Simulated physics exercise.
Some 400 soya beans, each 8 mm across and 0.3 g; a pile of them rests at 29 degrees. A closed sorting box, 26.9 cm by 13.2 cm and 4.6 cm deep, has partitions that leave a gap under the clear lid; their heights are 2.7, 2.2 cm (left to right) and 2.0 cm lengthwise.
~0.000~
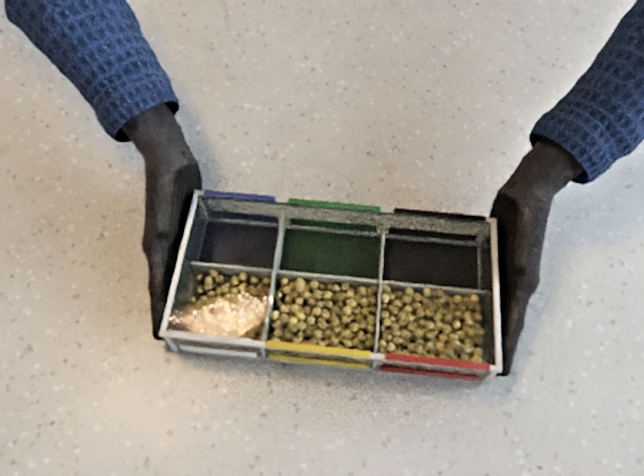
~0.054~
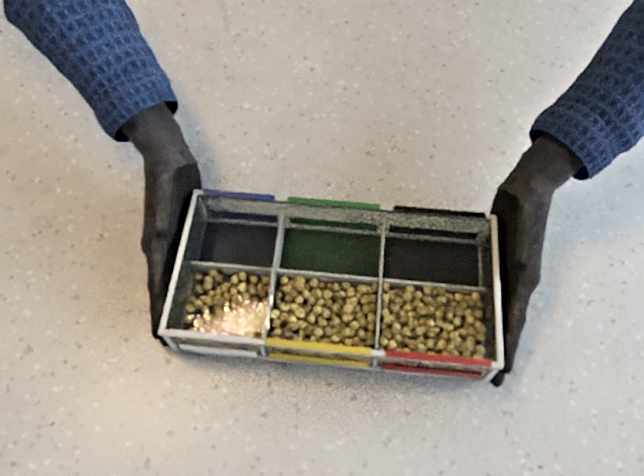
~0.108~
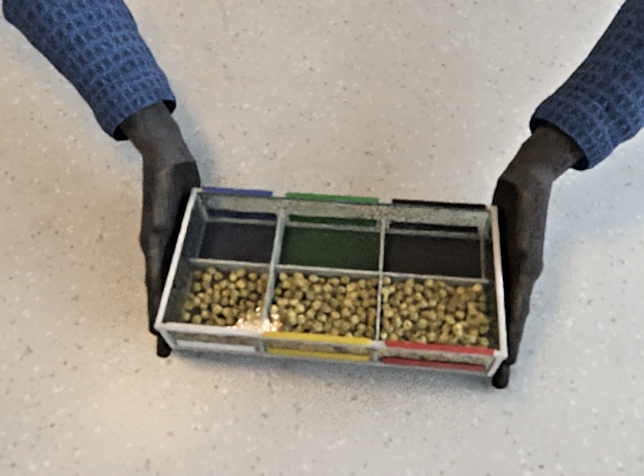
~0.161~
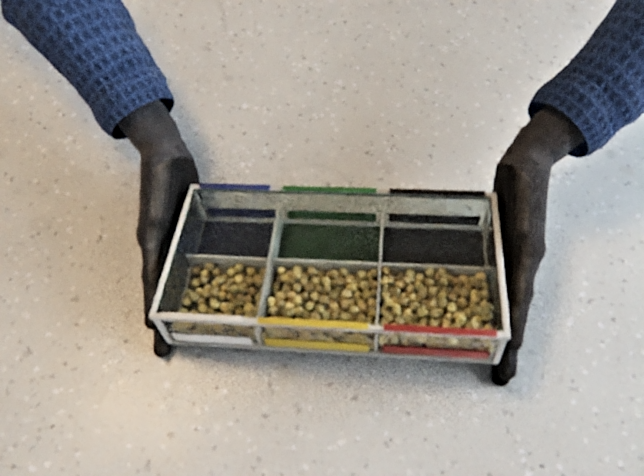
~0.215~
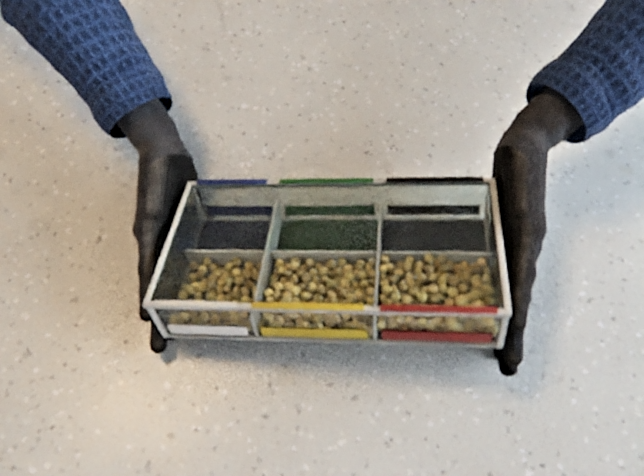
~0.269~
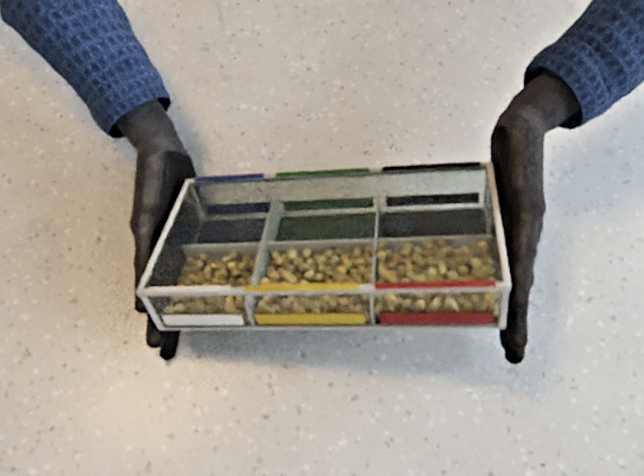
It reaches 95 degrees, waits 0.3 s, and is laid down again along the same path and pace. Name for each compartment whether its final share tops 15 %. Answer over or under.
Red compartment: Under; blue compartment: Over; green compartment: Over; yellow compartment: Under; white compartment: Under; black compartment: Under.
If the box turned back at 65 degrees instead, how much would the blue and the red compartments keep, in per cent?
Then: Blue 5, red 25.
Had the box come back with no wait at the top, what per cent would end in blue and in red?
Then: Blue 45, red 0.
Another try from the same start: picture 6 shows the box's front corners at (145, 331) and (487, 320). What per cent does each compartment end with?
Red 0, blue 35, green 0, yellow 10, white 55, black 0.
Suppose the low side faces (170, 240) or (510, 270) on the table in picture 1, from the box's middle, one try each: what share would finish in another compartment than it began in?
About 75 and 60 per cent.
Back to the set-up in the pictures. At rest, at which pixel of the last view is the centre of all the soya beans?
Near (285, 244).
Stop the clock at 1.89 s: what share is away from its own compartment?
Roughly 90 per cent.
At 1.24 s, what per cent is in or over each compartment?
Red 5; blue 35; green 45; yellow 5; white 5; black 5.
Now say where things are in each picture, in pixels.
Box tilt 0 degrees, front corners at (166, 332) and (496, 367); red 45 %, yellow 35 %, white 20 %, in the first frame.
Box tilt 1 degrees, front corners at (165, 330) and (498, 363), in the second frame.
Box tilt 5 degrees, front corners at (161, 324) and (501, 352), lowest corner left back, in the third frame.
Box tilt 10 degrees, front corners at (156, 314) and (504, 334), lowest corner left back, in the fourth frame.
Box tilt 16 degrees, front corners at (149, 303) and (505, 311), lowest corner left back, in the fifth frame.
Box tilt 21 degrees, front corners at (143, 291) and (504, 284), lowest corner left back; red 45 %, yellow 35 %, white 20 %. The box's pace is about 100 degrees a second, in the sixth frame.
Then, at 1.24 s, tilt 95 degrees; red 5 %, blue 35 %, green 45 %, yellow 5 %, white 5 %, black 5 %.
After 1.89 s, tilt 48 degrees; blue 40 %, green 45 %, white 5 %, black 5 %.
Then, at 2.58 s, tilt 0 degrees; blue 40 %, green 45 %, white 5 %, black 5 %.
By 3.2 s all is still; red 0 %, blue 40 %, green 45 %, yellow 5 %, white 5 %, black 5 %.
